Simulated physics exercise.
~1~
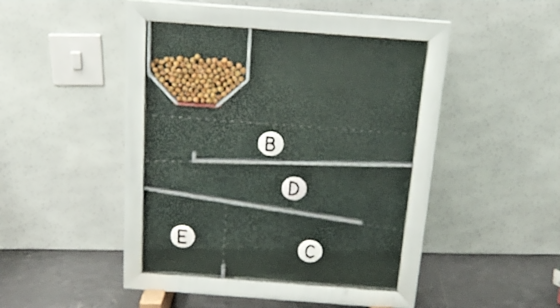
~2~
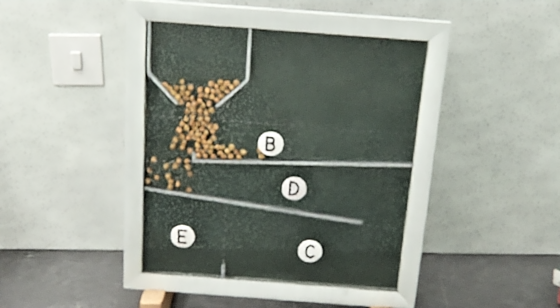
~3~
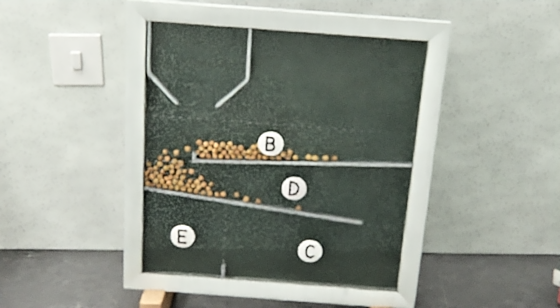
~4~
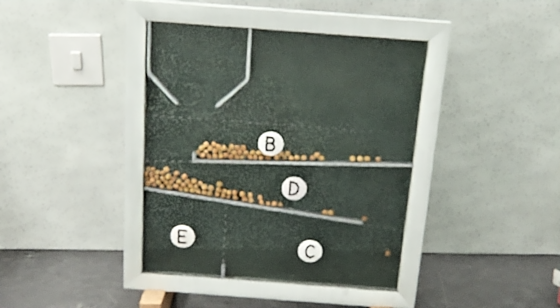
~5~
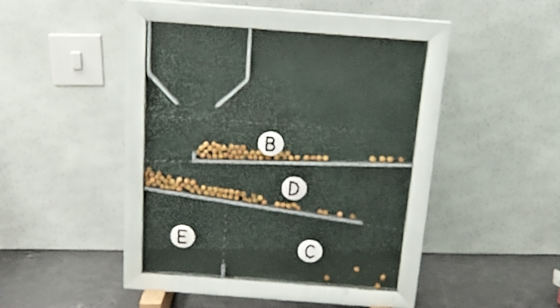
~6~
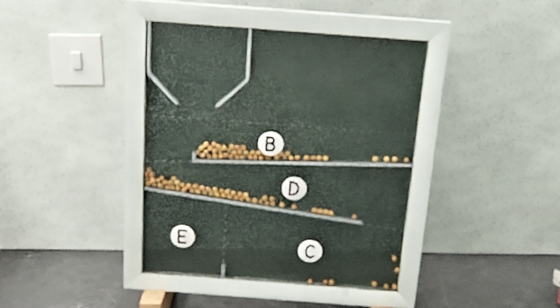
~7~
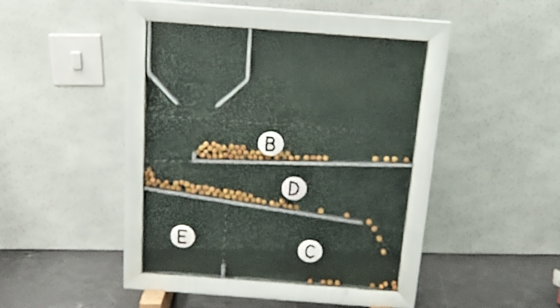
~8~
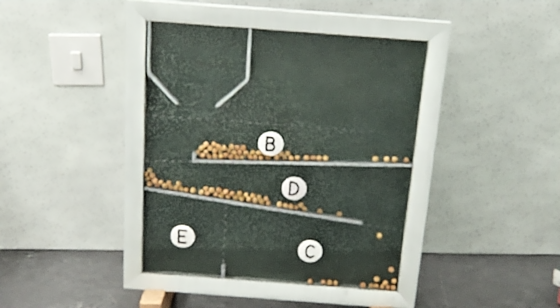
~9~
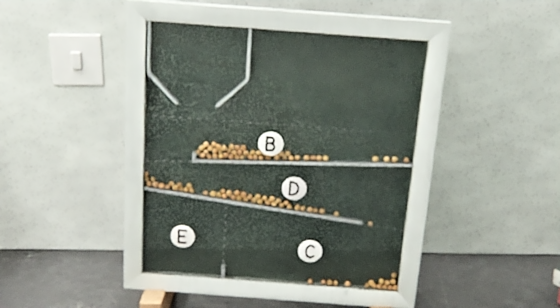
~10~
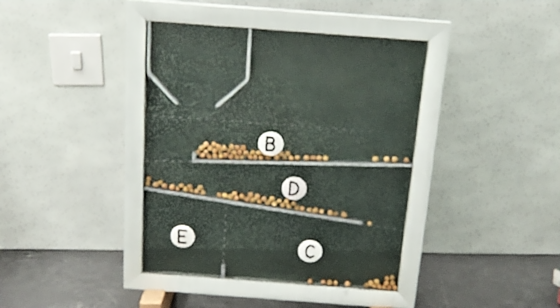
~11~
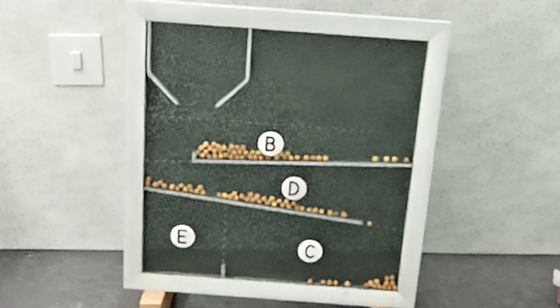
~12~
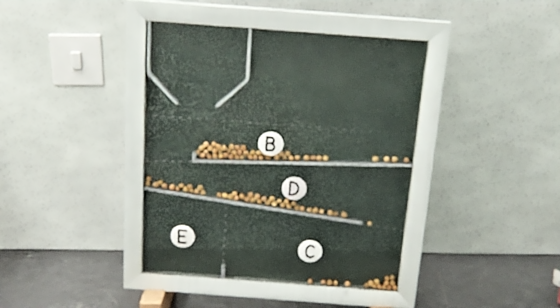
Against a pale wall, small tan beads dropping from a hopper in an upright case, settling on two shelves and bottom right.
